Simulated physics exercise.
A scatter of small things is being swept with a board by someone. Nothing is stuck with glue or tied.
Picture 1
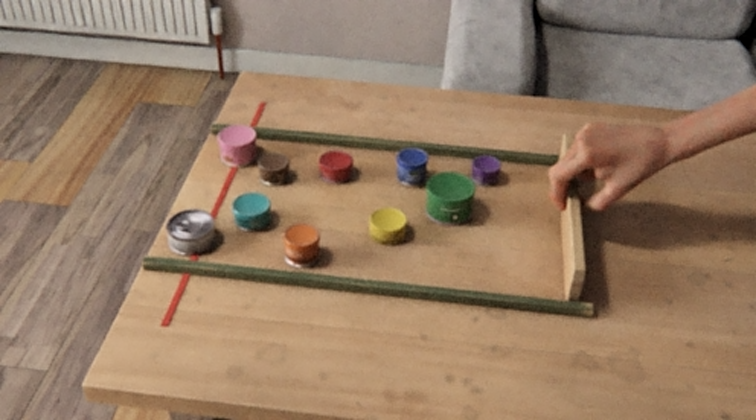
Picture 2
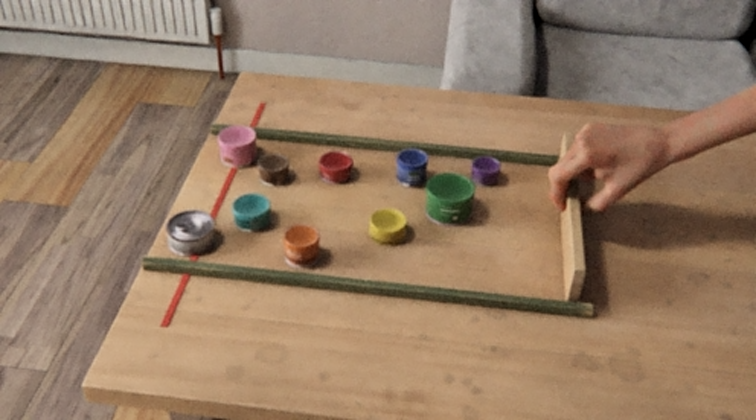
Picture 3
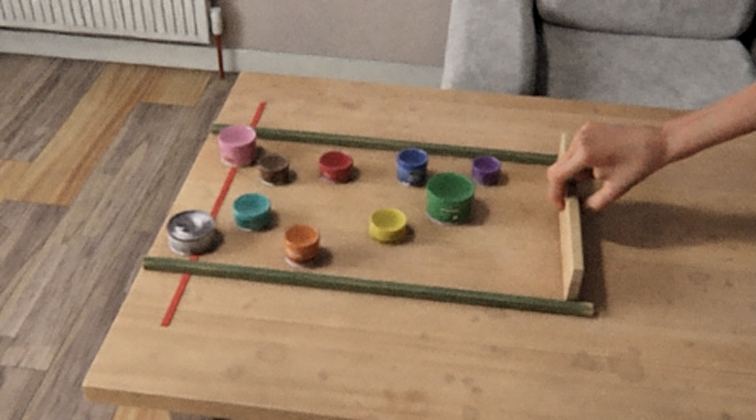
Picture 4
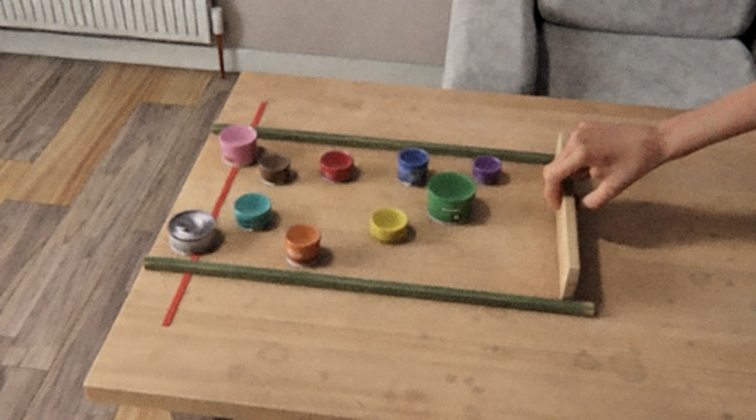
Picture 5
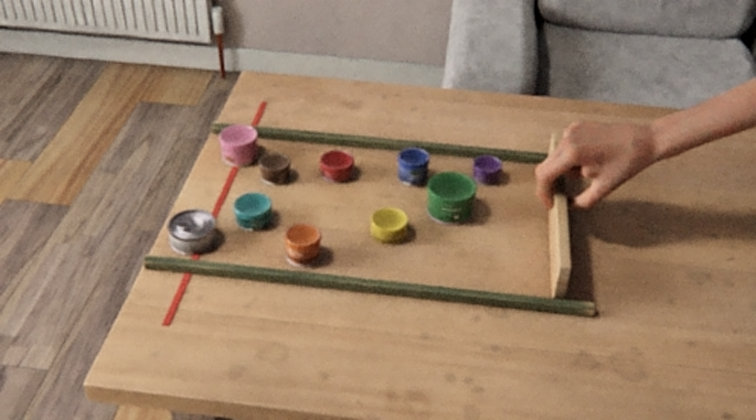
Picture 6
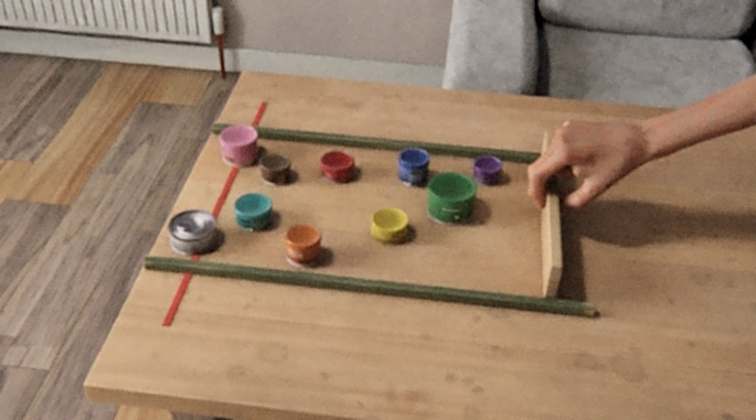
A hand held a wooden board upright at the right end of a table, then slid it slightly left between two green sticks, while the scattered colourful little pots ahead of it stayed still.
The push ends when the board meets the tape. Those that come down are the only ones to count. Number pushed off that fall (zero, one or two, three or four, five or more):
Three or four.
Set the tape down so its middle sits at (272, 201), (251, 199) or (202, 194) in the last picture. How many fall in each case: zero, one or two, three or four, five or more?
In turn: None, one or two, at least five.
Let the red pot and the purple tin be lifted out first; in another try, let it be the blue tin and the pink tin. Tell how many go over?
The answer is 2 and then 3.
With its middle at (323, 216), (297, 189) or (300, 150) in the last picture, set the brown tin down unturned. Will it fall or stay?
Taking the three spots in turn, the brown tin comes off, then comes off, then comes off.
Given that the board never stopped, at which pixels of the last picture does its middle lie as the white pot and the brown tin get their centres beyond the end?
Roughly at (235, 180) and roughly at (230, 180).
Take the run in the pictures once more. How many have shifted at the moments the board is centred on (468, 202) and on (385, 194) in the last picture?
At first I count 2, and then 4.
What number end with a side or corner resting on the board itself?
The figure is 5.
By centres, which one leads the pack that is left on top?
That one is the red pot.
Early on, none off yet; white pot at rest near (193, 232); pink tin at rest near (239, 146); turquoise pot at rest near (253, 212).
A while later, none off yet; white pot at rest near (193, 232); pink tin travelled about its own width near (212, 148); turquoise pot travelled about its own width near (211, 207).
Finally, the number that fall off is three or four; lost, brown tin, turquoise pot, pink tin and white pot.
